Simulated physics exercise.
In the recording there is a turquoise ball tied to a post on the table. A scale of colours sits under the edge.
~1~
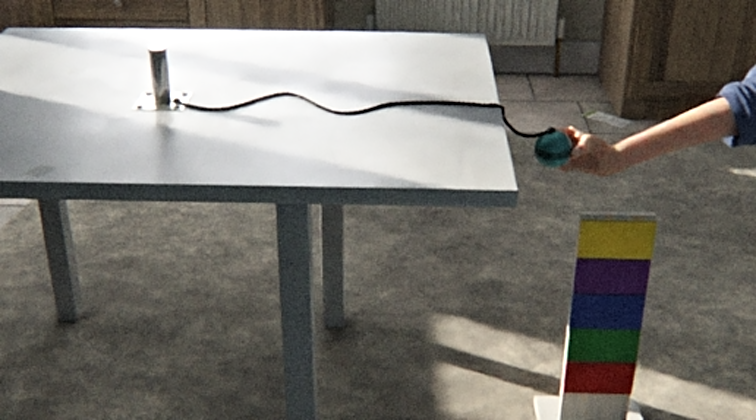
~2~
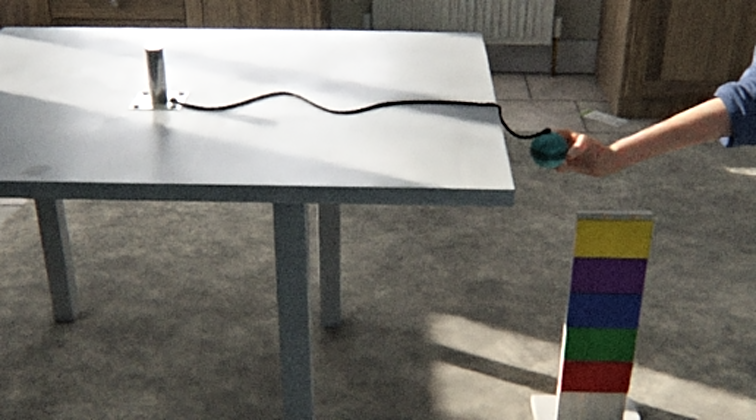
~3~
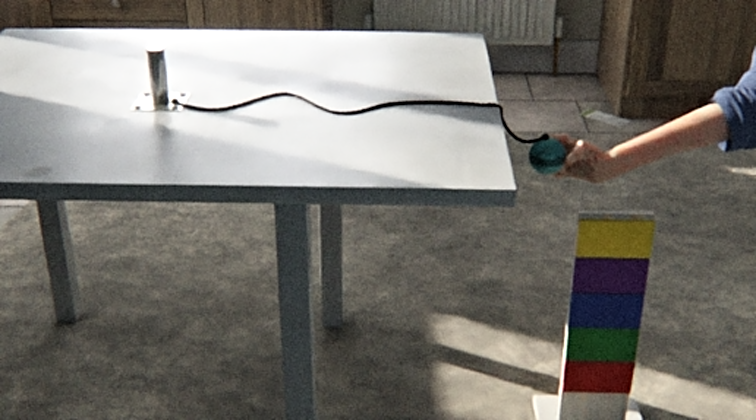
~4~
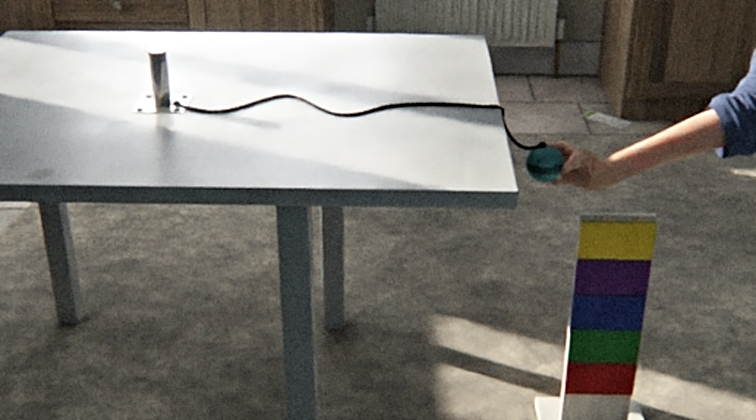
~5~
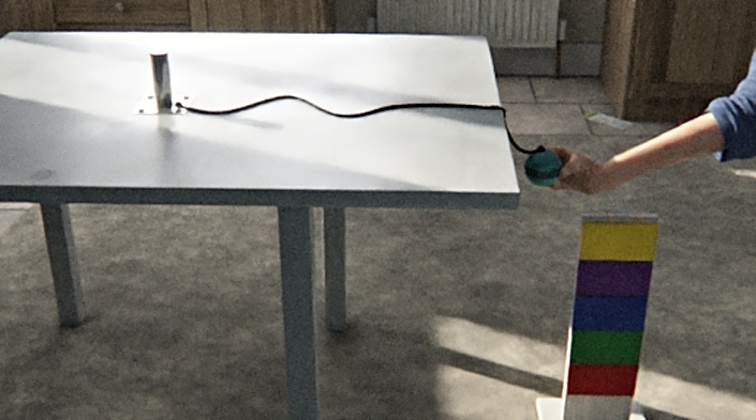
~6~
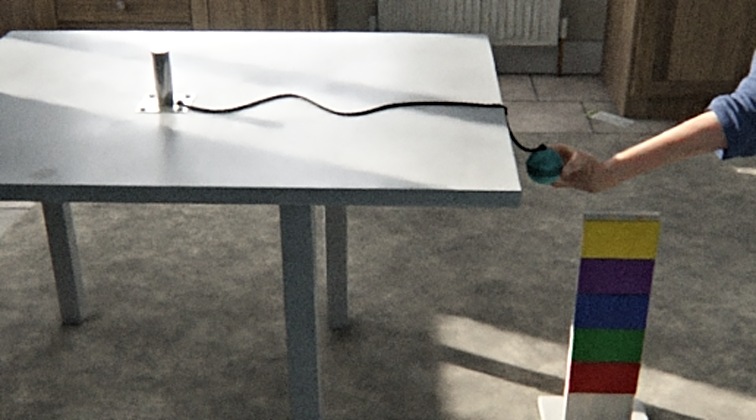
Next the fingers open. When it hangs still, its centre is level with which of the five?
With yellow.
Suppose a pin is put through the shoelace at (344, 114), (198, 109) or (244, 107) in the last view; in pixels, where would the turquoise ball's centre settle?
Estimated pixels in sequence: (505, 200), (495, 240) and (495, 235).
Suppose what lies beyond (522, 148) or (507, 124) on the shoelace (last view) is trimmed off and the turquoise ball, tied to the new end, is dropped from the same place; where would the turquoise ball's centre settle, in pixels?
(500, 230) and (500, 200).
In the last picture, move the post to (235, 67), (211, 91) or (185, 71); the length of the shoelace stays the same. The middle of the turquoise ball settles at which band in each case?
Answer, in order: Purple, purple, yellow.
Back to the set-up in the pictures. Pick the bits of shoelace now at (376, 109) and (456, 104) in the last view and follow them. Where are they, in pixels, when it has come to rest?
End: (427, 107) and then (505, 118).
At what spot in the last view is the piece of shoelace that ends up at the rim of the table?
It's near (449, 103) in the last picture.
Soon after, ball near (473, 233); level with yellow.
After that, ball near (506, 241); level with yellow.
In the end, ball near (495, 242); level with yellow. At yellow.
